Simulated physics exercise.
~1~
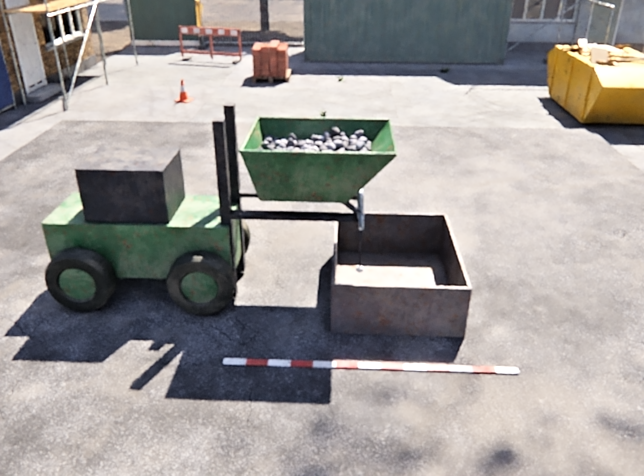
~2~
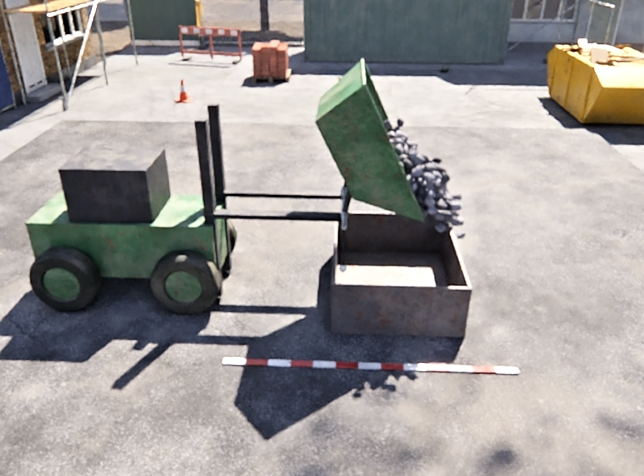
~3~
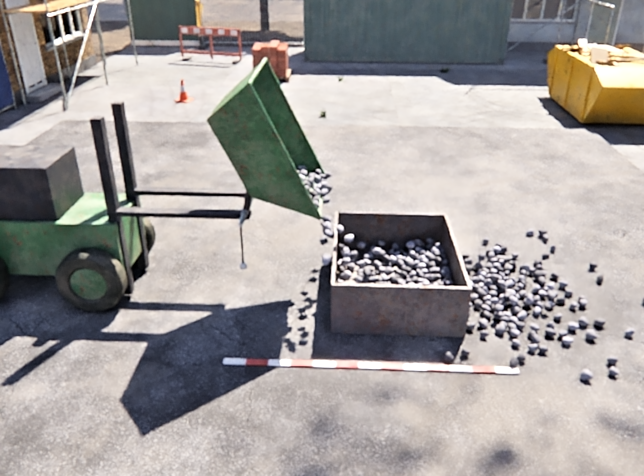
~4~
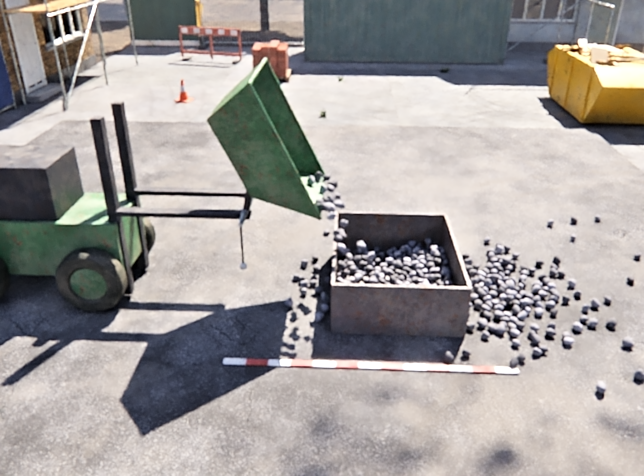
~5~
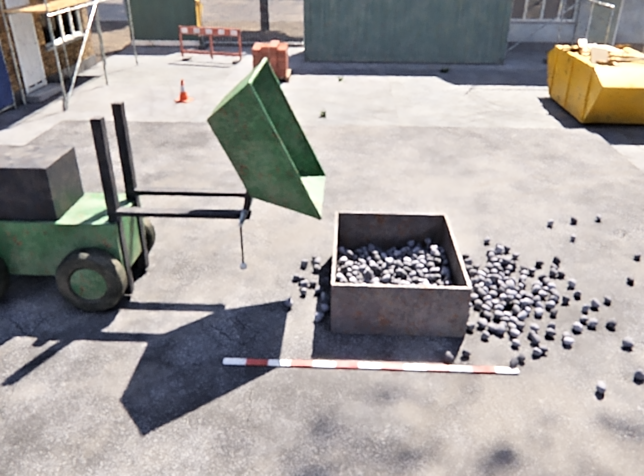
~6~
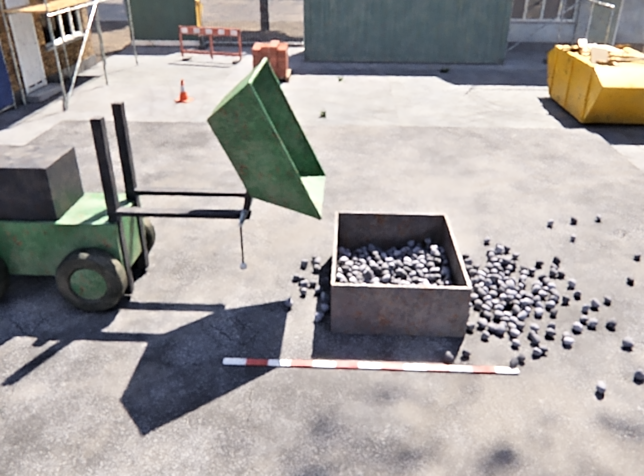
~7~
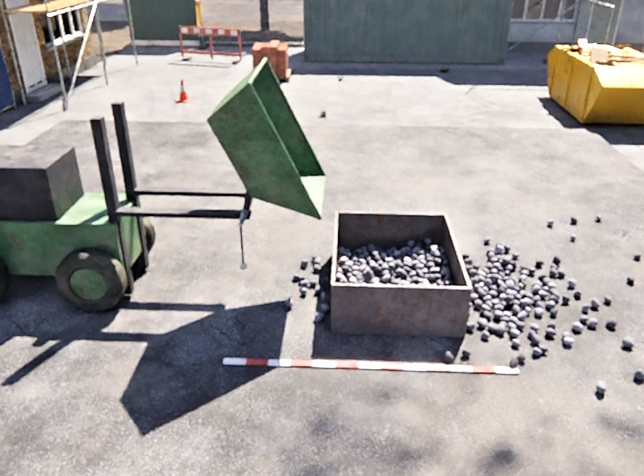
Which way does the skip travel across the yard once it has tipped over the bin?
It moves to the left, carried away from the bin as the truck backs off.
